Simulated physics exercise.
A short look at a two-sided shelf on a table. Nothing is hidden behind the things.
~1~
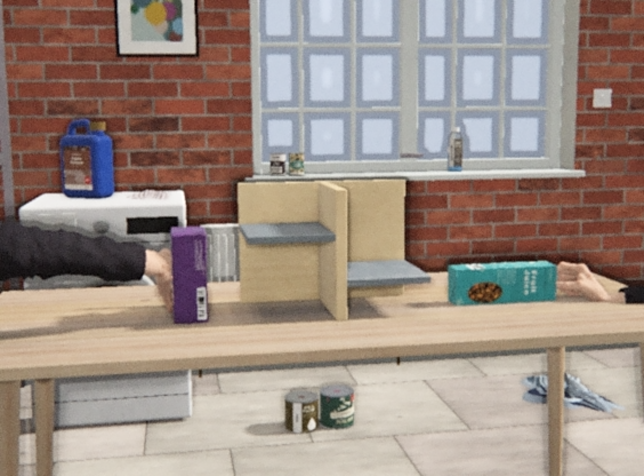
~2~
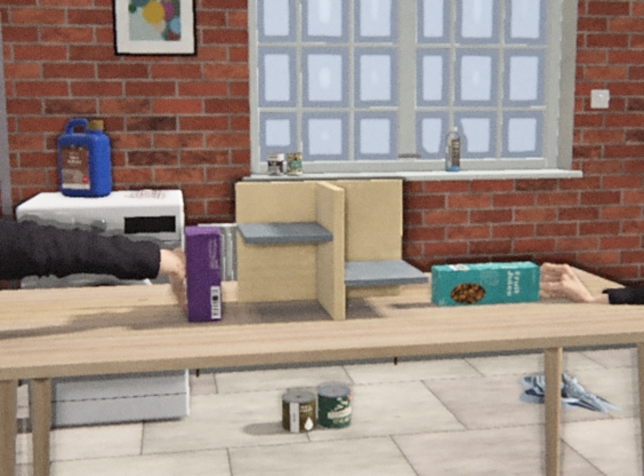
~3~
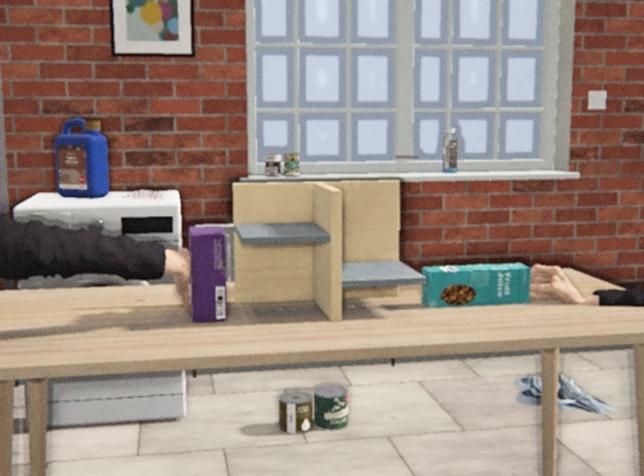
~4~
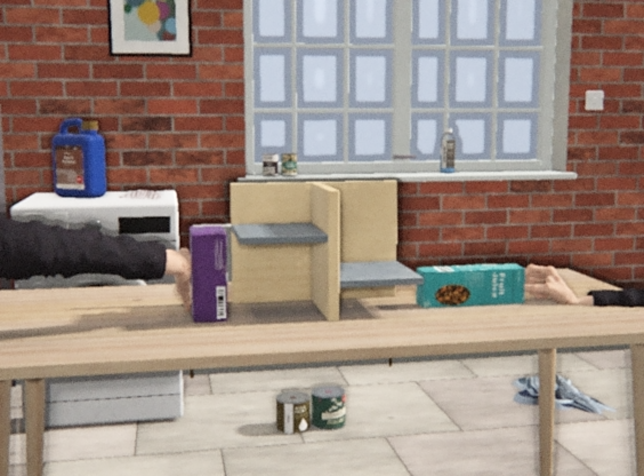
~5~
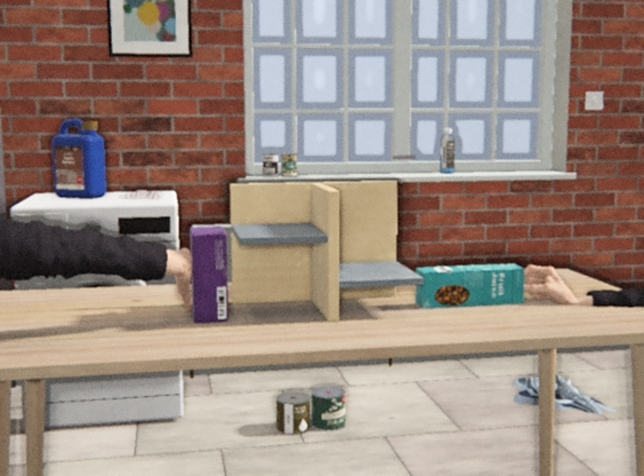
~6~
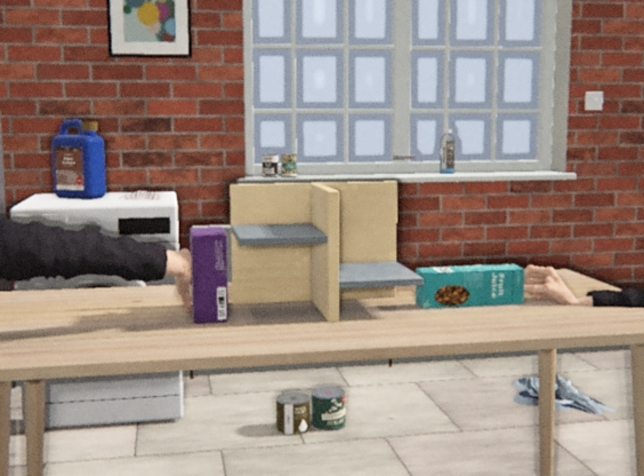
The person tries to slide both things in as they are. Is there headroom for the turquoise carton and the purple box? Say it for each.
As it turns out, the turquoise carton catches on the edge and the purple box catches on the edge.
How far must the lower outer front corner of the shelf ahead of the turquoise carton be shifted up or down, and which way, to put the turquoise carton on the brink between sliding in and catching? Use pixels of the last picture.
Roughly 8 pixels up.
Then, 0.20 s later than the last frame, turquoise carton sliding up to the opening near (466, 287); purple box sliding up to the opening near (213, 274).
Then, 0.26 s later than the last frame, turquoise carton sliding up to the opening near (462, 287); purple box sliding up to the opening near (219, 274).
When it is over, the turquoise carton is too tall, near (460, 287); the purple box is too tall, near (219, 274).
